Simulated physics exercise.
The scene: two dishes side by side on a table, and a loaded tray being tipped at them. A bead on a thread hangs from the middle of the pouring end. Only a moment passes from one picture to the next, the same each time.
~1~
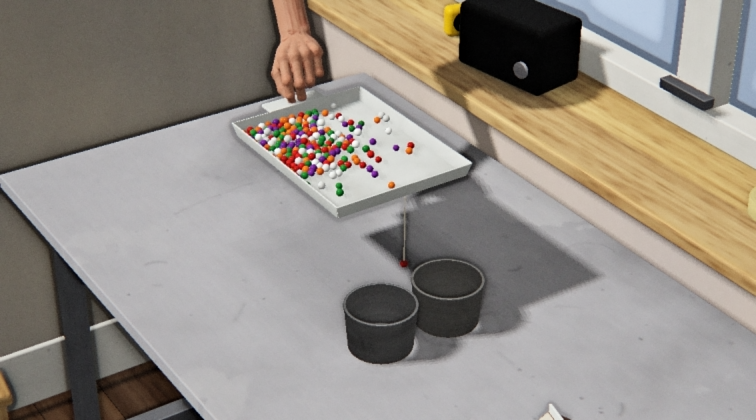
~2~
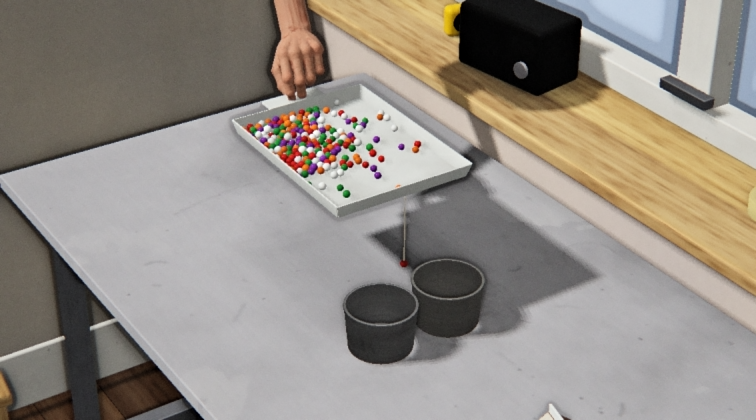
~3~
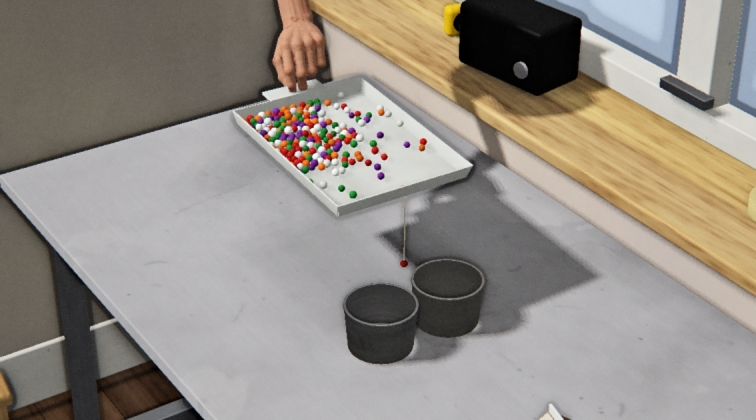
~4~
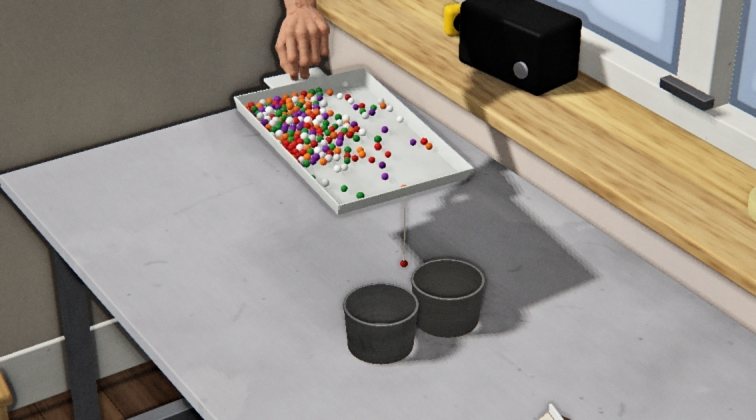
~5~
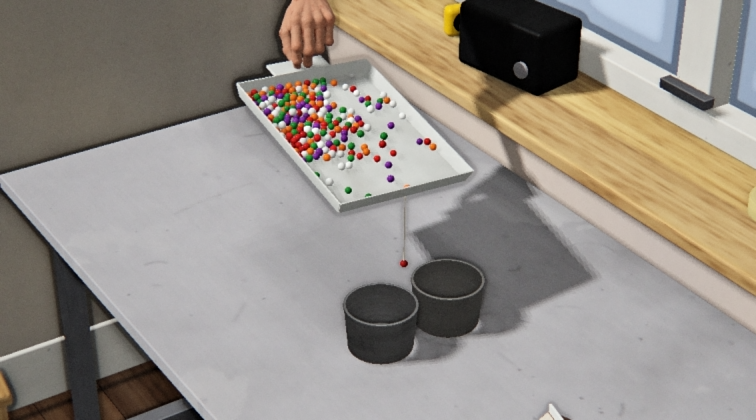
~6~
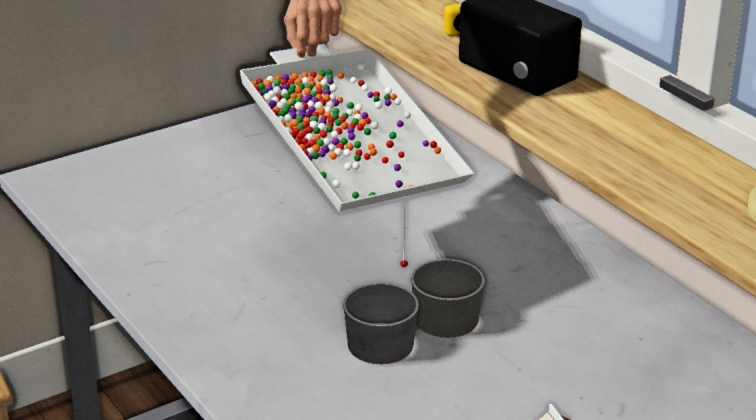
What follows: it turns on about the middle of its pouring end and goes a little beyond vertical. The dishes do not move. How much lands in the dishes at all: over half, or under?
In the dishes lies only the smaller part of it.
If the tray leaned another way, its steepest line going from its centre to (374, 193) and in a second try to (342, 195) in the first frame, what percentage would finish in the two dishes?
In turn 60 and 30 in a hundred.
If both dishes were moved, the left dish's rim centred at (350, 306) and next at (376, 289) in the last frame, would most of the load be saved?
The first try: Not half. The second: Not half.
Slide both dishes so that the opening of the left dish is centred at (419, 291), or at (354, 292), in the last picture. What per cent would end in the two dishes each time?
Roughly 80 per cent, and 10 per cent.
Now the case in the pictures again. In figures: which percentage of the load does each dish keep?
For the left dish some 0 %, for the right dish some 30 %.
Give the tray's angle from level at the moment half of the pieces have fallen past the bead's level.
Roughly 70°.
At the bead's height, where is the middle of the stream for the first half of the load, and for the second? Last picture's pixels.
Early half (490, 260), late half (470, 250).
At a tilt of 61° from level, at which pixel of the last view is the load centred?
Near (461, 202).
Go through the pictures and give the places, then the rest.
In the first picture, corners of the pouring end at (338, 205) and (466, 162), level; middle of the load at (306, 142), round plastic beads; left dish at (401, 338); right dish at (468, 312); bead on its thread at (404, 264).
In the second picture, corners of the pouring end at (338, 204) and (466, 163), level; middle of the load at (307, 140), a small part on the move.
In the third picture, corners of the pouring end at (339, 203) and (467, 164), tipped barely, lowest at the right corner; middle of the load at (308, 134), about a quarter on the move.
In the fourth picture, corners of the pouring end at (340, 202) and (468, 167), tipped a little, lowest at the right corner; middle of the load at (307, 126), about a quarter on the move.
In the fifth picture, corners of the pouring end at (341, 201) and (468, 169), tipped a little, lowest at the right corner; middle of the load at (310, 120), about half on the move.
In the sixth picture, corners of the pouring end at (343, 200) and (469, 171), tipped clearly, lowest at the right corner; middle of the load at (316, 115), nearly all on the move; left dish at (401, 338); right dish at (468, 312).
Soon after the last picture, tray tipped steeply; about half on the tray; a stray few in the left dish; a small part in the right dish; about a quarter outside both; about a quarter in the air.
A little later, tray tipped right over; a stray few on the tray; a stray few in the left dish; about a quarter in the right dish; about two thirds outside both; a small part in the air.
Later still, tray tipped past a quarter turn; a stray few in the left dish; about a quarter in the right dish; about two thirds outside both.
By the end, tray tipped past a quarter turn; a stray few in the left dish; about a quarter in the right dish; about two thirds outside both.
